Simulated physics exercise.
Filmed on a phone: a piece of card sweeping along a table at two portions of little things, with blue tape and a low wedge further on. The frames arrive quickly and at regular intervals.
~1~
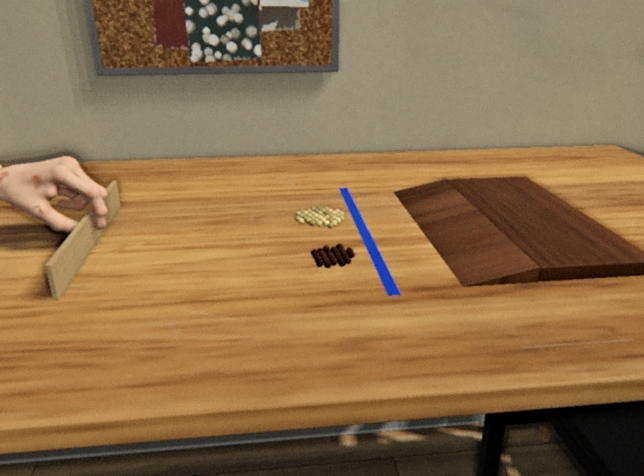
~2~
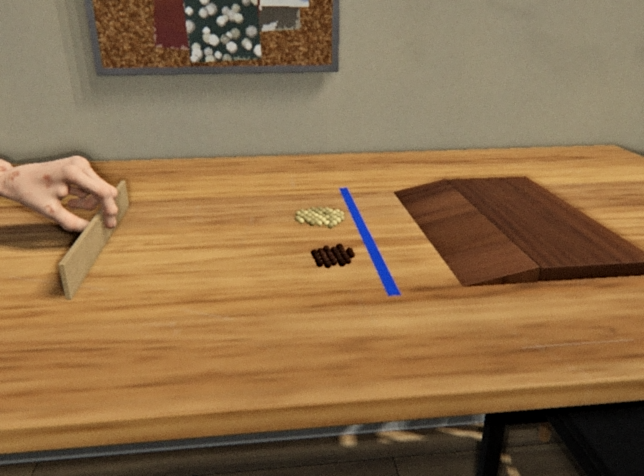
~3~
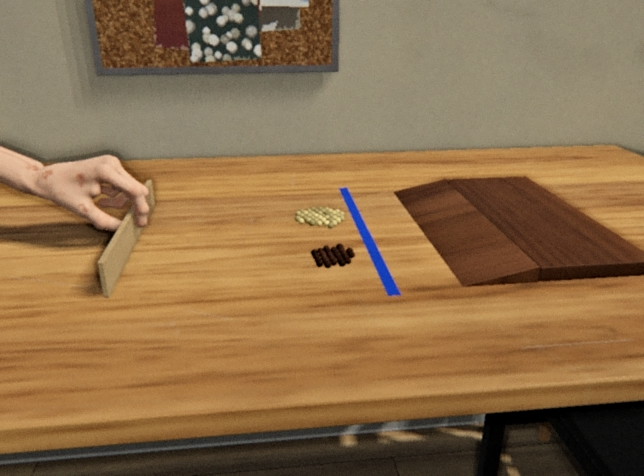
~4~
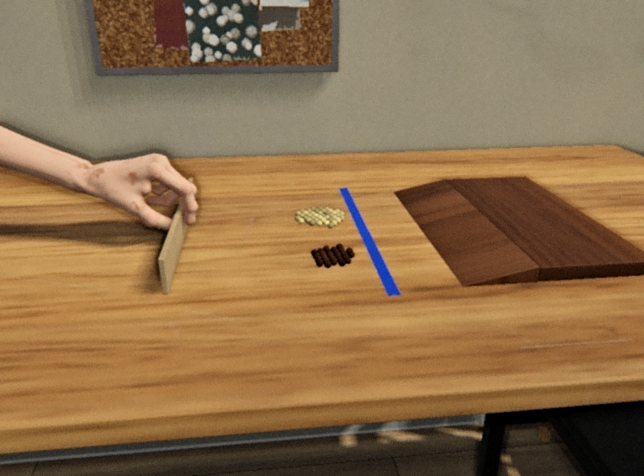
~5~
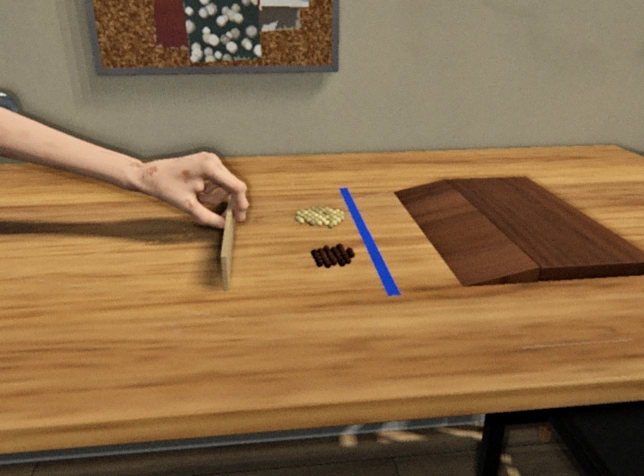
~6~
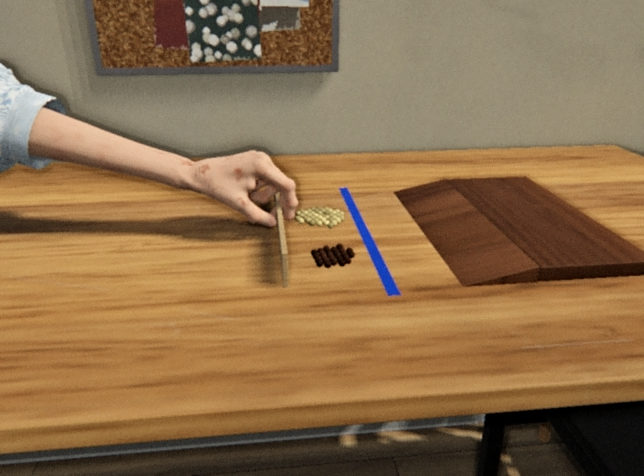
A hand sliding an upright piece of card rightward across a wooden table, up close to two small piles near blue tape.
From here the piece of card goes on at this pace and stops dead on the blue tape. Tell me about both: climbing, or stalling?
The nearer lot gets some to the top, the farther lot gets some to the top.
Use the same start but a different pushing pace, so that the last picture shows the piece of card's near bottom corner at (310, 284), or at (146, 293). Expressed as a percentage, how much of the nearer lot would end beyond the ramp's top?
100 per cent, then 0 per cent.
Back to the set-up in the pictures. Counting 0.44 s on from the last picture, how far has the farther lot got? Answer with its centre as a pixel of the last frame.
(544, 211) or so.
Then, 0.07 s on from there, piece of card still moving, near (338, 204); nearer lot the whole lot short of the ramp; farther lot the whole lot short of the ramp.
Then, 0.16 s on from there, piece of card stopped at the blue tape; nearer lot a little on the ramp, the bulk short of the ramp; farther lot near half on the ramp, near half short of the ramp.
Then, 0.44 s on from there, piece of card stopped at the blue tape; nearer lot the bulk past the top, a little on the ramp; farther lot all but a few past the top, only a few on the ramp.
In the end, piece of card stopped at the blue tape; nearer lot all but a few past the top, only a few short of the ramp; farther lot all but a few past the top, only a few short of the ramp.
